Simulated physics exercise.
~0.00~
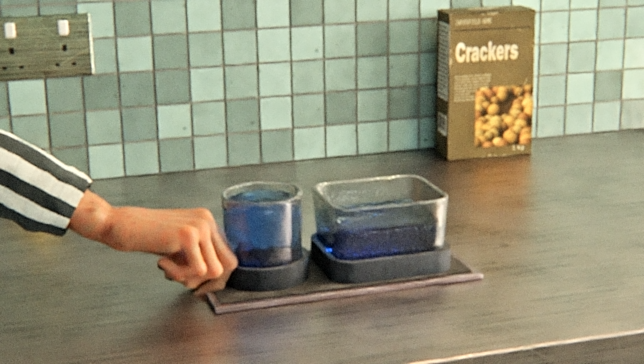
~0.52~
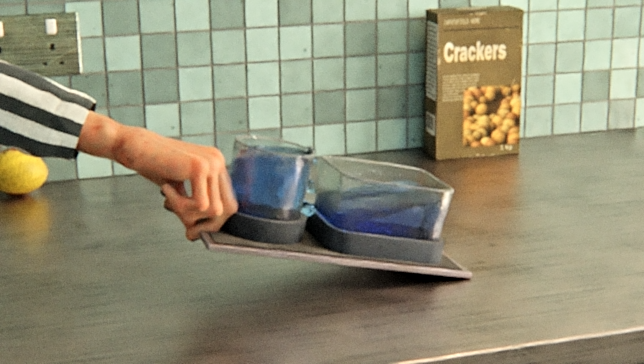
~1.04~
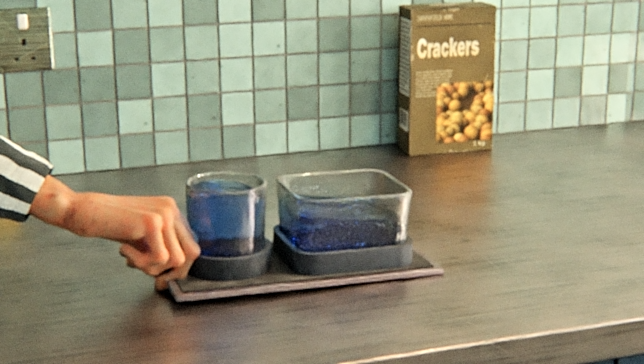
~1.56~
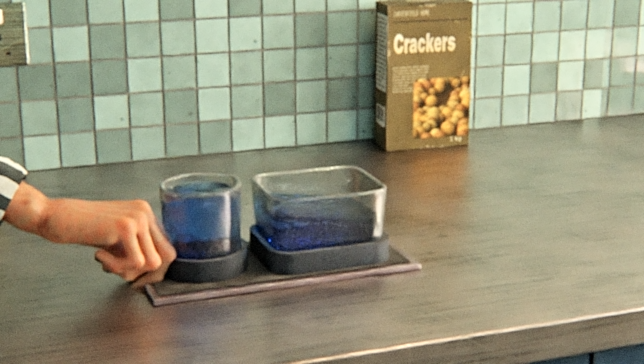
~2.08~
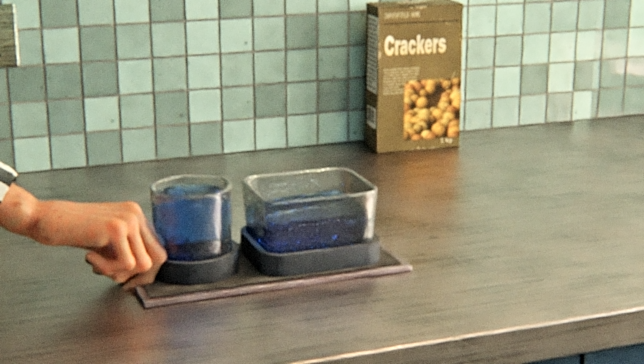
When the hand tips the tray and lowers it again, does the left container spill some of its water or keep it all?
It spills some of its water. A little blue water escapes on its right side while the tray is tipped.
